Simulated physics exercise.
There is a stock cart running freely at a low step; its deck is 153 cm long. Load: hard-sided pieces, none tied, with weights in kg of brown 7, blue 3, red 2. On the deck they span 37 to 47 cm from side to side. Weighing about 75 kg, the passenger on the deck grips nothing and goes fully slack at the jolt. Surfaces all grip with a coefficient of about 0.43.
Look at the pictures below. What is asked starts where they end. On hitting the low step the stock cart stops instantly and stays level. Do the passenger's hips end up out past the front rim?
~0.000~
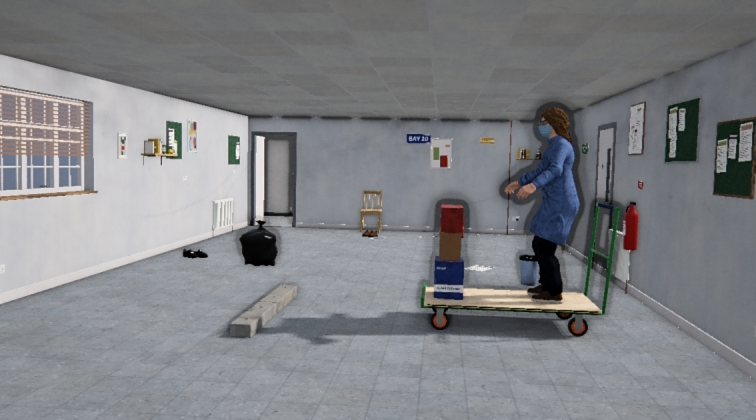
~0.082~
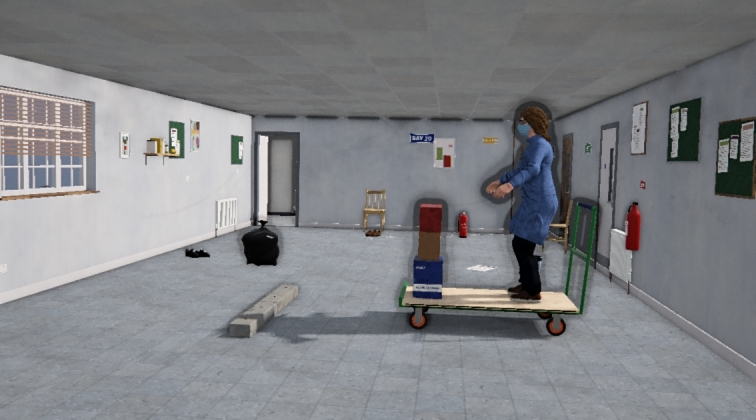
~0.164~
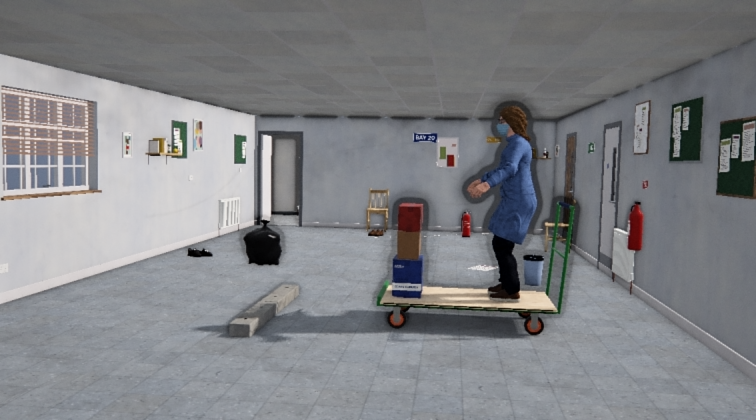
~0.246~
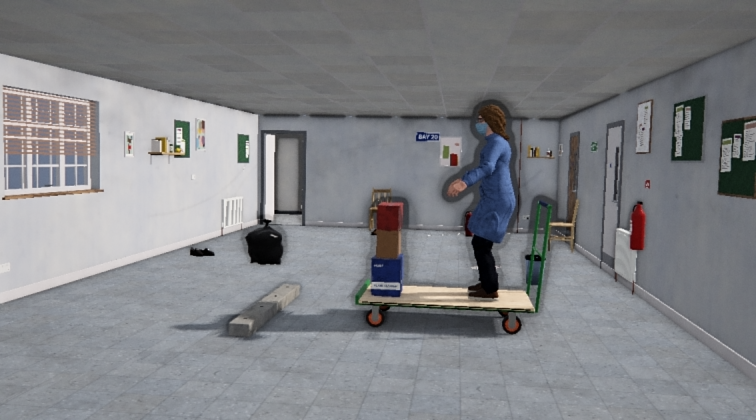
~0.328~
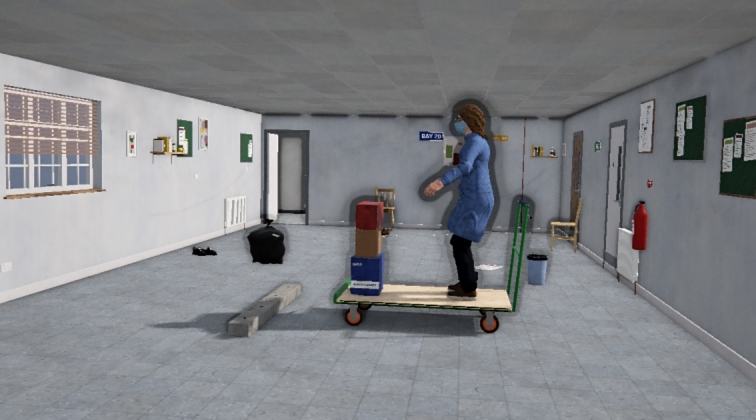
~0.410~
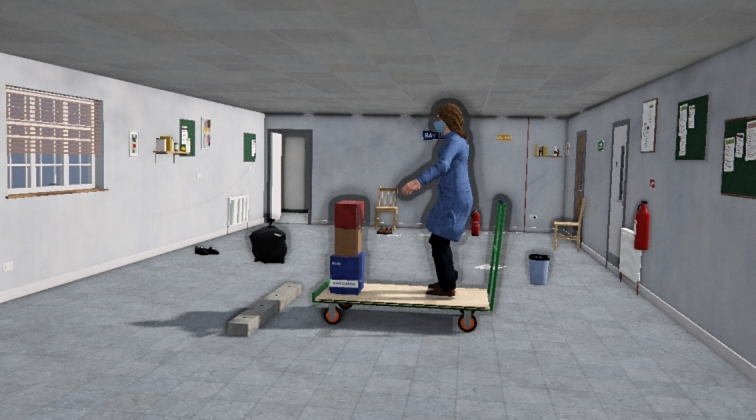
Yes, they go past the front rim.
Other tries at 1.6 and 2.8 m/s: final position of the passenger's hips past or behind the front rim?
80 cm behind, then 70 cm past.
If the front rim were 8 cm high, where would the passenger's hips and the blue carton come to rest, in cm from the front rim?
In that case the hips stop 110 cm beyond the rim and the blue item 30 cm beyond it.
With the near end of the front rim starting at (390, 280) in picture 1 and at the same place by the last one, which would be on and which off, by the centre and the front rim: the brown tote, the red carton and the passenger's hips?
Then brown dropped, red dropped, hips still riding.
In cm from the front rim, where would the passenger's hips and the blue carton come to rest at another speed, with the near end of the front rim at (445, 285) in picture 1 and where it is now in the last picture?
The hips would end up 120 cm past the front rim, and the blue one 30 cm past it.
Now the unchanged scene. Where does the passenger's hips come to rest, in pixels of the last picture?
(179, 285).
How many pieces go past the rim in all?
Count of them: 3.
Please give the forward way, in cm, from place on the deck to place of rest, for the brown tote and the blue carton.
The brown one ends 150 cm forward and the blue one 50 cm forward.
The wheels strike at 0.63 s.
After 0.88 s the passenger's hips are 65 cm behind the rim, near (338, 224) in the last picture's view.
After 1.18 s the passenger's hips are 30 cm behind the rim, near (301, 240) in the last picture's view.
After 1.63 s the passenger's hips are 34 cm past the rim, near (236, 251) in the last picture's view.
At rest, 4.1 s, past the rim, brown tote, blue carton, red carton and the passenger's hips; nothing is left behind it.
